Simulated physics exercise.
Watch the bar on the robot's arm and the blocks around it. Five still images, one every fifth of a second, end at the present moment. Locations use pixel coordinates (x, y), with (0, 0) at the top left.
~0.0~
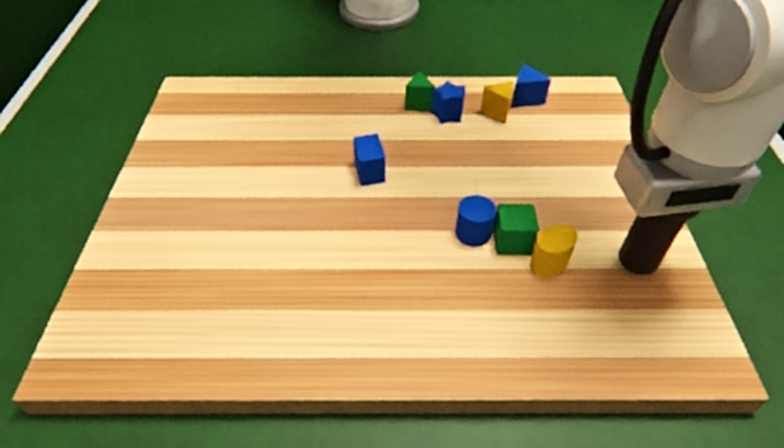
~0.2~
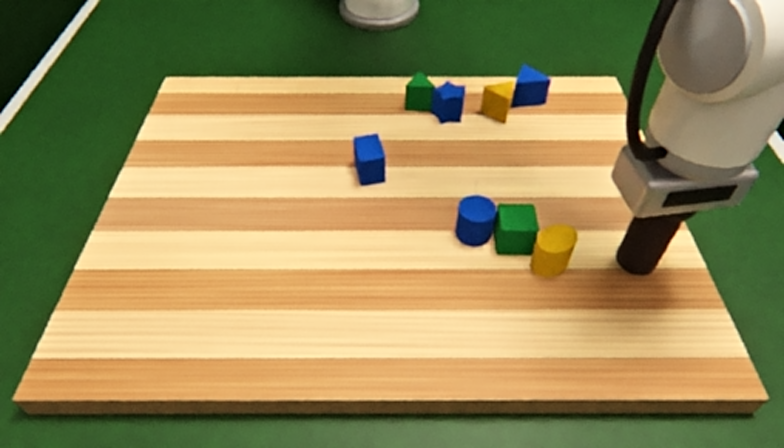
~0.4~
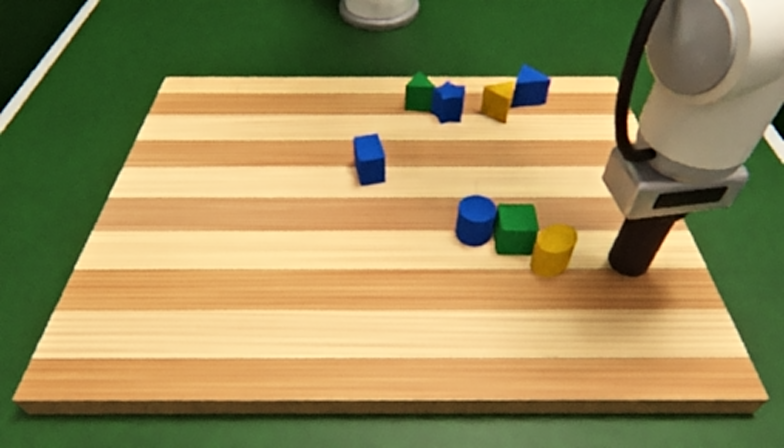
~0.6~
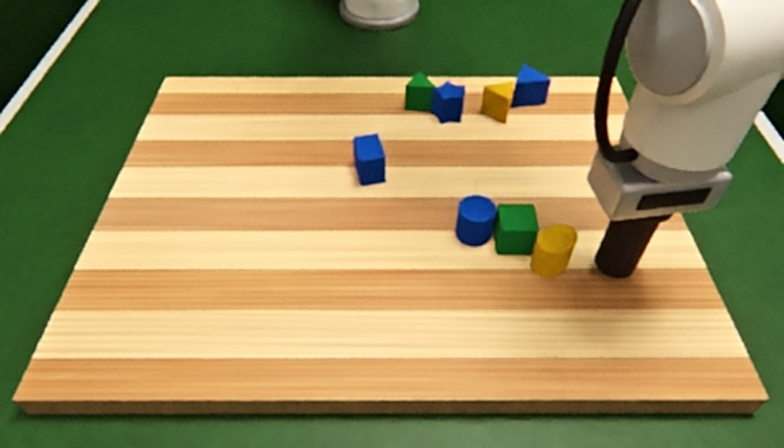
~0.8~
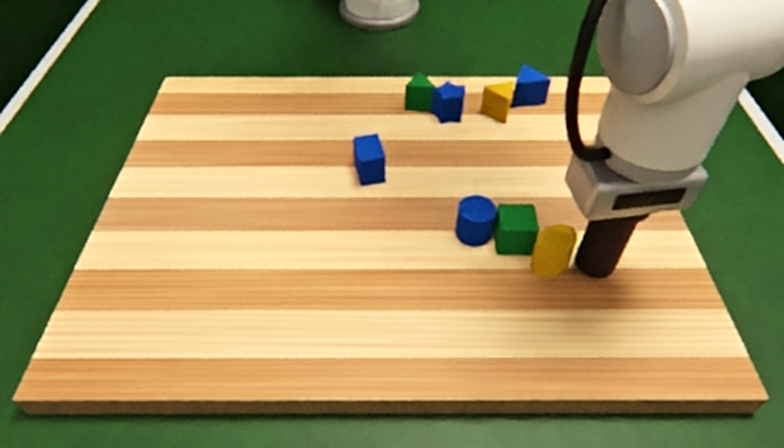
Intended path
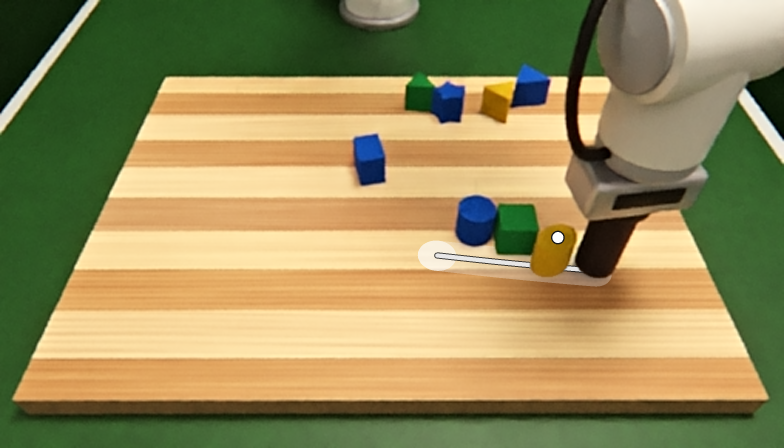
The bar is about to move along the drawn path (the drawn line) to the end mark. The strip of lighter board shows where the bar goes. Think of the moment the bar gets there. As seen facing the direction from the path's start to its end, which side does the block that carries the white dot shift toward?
Well, taking the path from its start to its end as straight ahead, the block that carries the white dot moves to the left.
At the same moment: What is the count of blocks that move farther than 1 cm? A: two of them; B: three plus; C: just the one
The correct letter is B.
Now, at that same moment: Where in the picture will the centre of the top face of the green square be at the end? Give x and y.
My best guess is (477, 205).
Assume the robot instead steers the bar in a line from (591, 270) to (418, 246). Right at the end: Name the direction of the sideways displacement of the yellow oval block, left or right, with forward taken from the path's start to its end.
It is pushed towards the left-hand side.
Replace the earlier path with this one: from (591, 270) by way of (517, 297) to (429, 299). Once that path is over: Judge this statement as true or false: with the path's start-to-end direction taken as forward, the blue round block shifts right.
Answer: True.
The line goes in a line from (591, 270) to (437, 255); the dot is on the yellow oval block.
The first path, step by step. One third of the way, bar (540, 258); blue round block (454, 194); green square (490, 213), turned 70° clockwise; yellow oval block (507, 240), turned 30° anticlockwise.
Two thirds of the way, bar (488, 253); blue round block (446, 188); green square (480, 208), turned 80° clockwise; yellow oval block (454, 242), turned 30° anticlockwise.
At the end, bar (438, 248); blue round block (443, 184); green square (477, 205), turned 95° clockwise; yellow oval block (411, 248), turned 90° anticlockwise.
